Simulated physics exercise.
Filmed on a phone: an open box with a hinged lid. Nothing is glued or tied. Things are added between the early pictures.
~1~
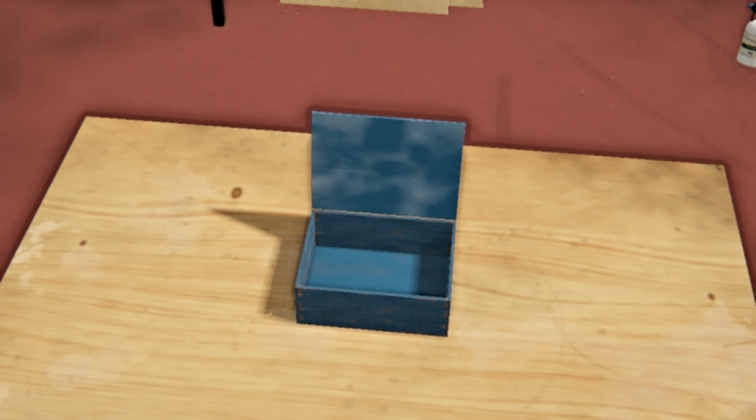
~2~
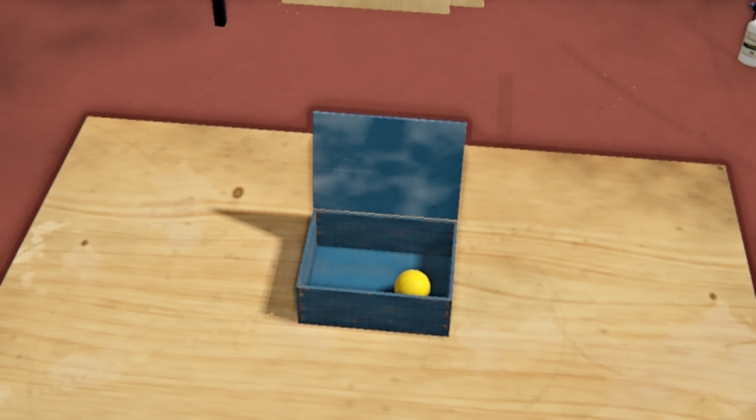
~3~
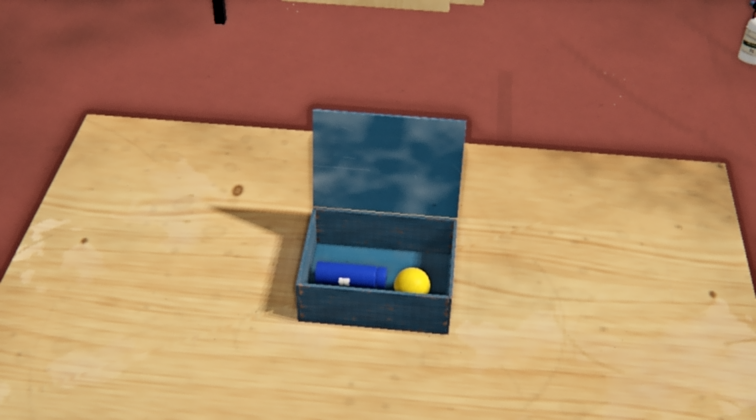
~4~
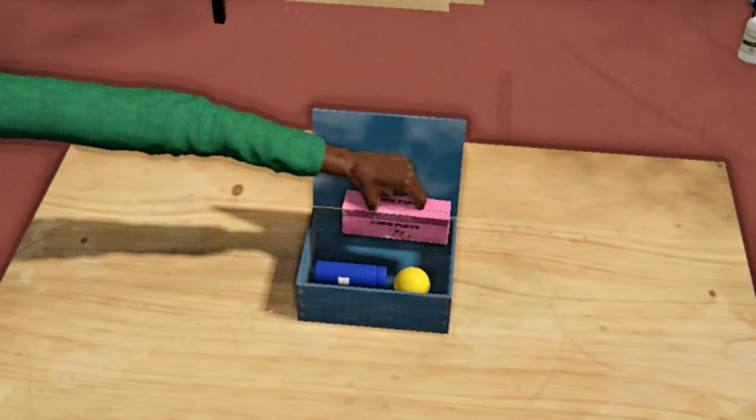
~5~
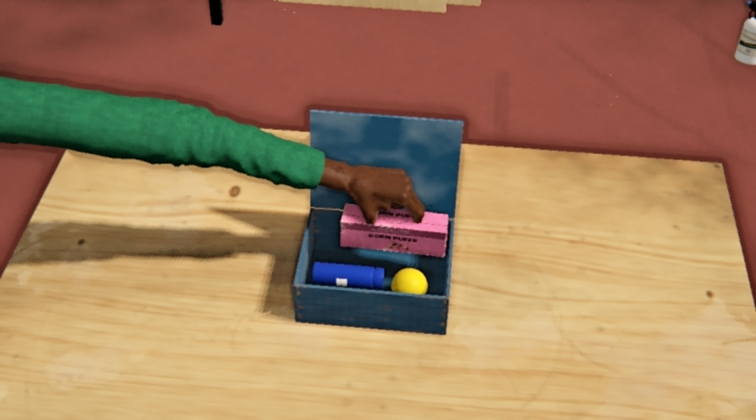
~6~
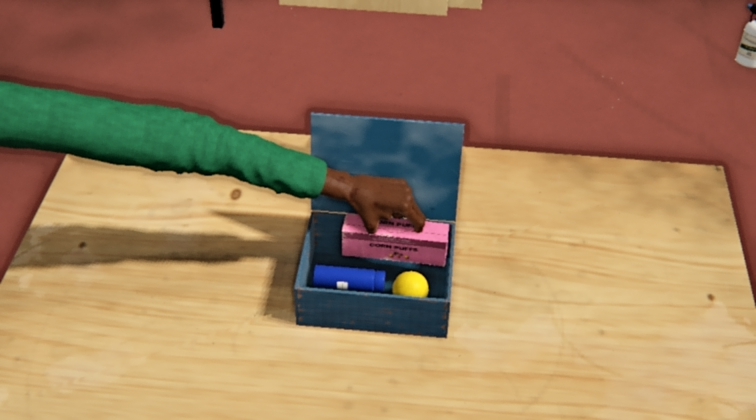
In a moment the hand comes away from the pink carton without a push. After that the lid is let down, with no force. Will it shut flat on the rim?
It closes.
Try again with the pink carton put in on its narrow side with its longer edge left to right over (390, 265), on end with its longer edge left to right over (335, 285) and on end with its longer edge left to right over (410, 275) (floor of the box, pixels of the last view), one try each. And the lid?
First try: It closes; second try: It will not close; third try: It is held up.
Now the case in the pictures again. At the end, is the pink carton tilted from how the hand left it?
The pink carton tips.
Then, 0.60 s after the last picture, pink carton on its side near (395, 256); blue shaker rolled about its own width; yellow lemon rolled a little.
Then, 1.50 s after the last picture, lid 66° above the rim; pink carton on its side near (395, 256); blue shaker rolled well along; yellow lemon rolled a little.
Then, 2.10 s after the last picture, lid 22° above the rim; pink carton on its side near (395, 256); blue shaker rolled well along; yellow lemon rolled a little.
At rest, lid shut; tipped over in the box, pink carton; moved from the start, blue shaker; yellow lemon in place. Seen from the same camera at the end, pink carton near (395, 256).
